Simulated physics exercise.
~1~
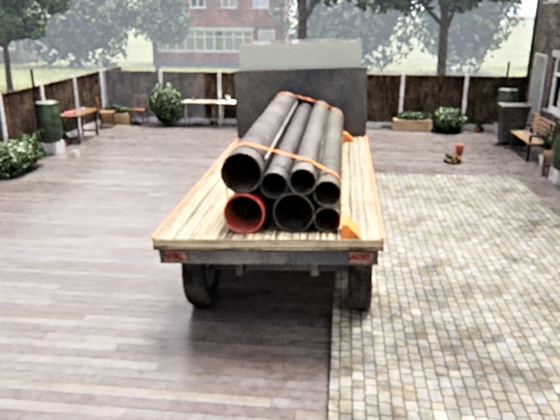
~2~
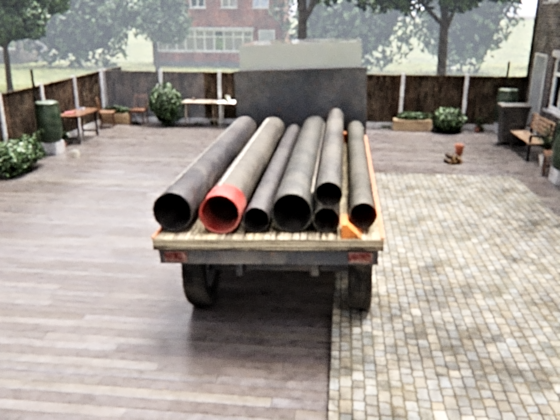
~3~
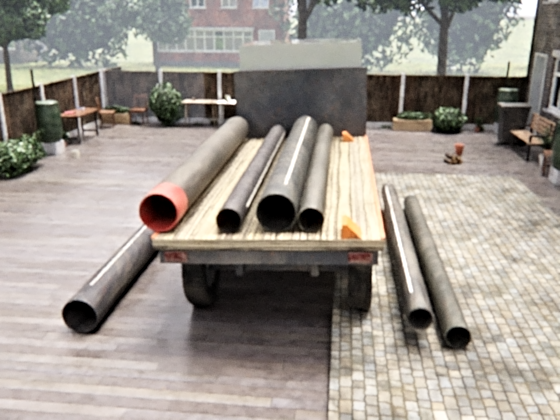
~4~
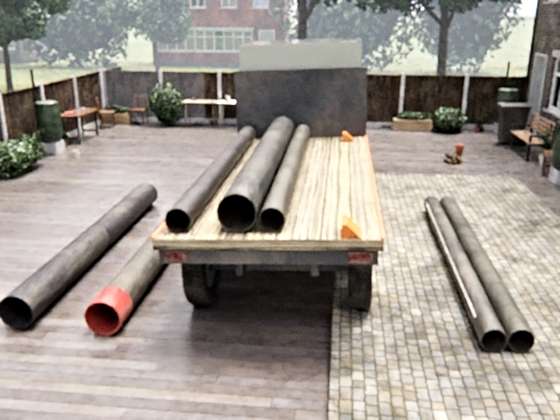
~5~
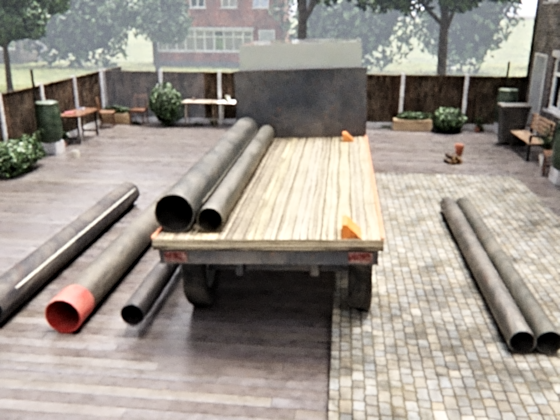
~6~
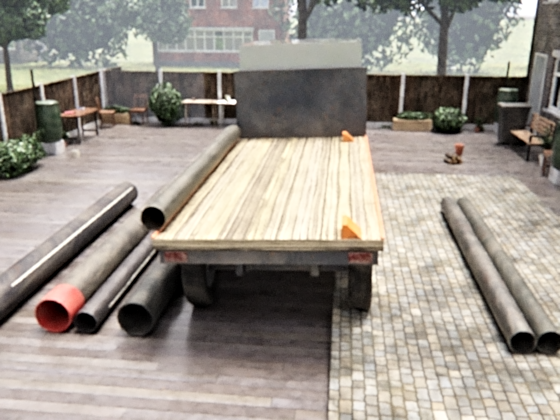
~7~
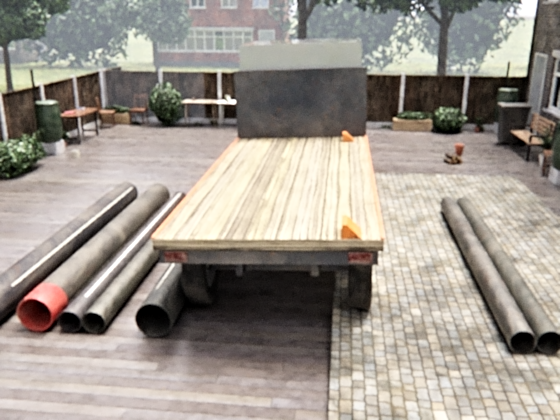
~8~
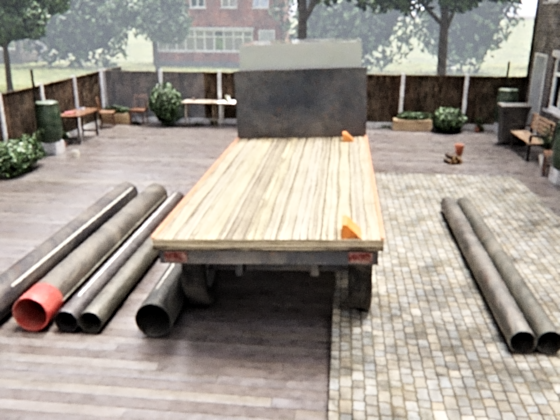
Seven steel pipes, one red-ended, roll off both sides of a flatbed lorry, emptying its deck.
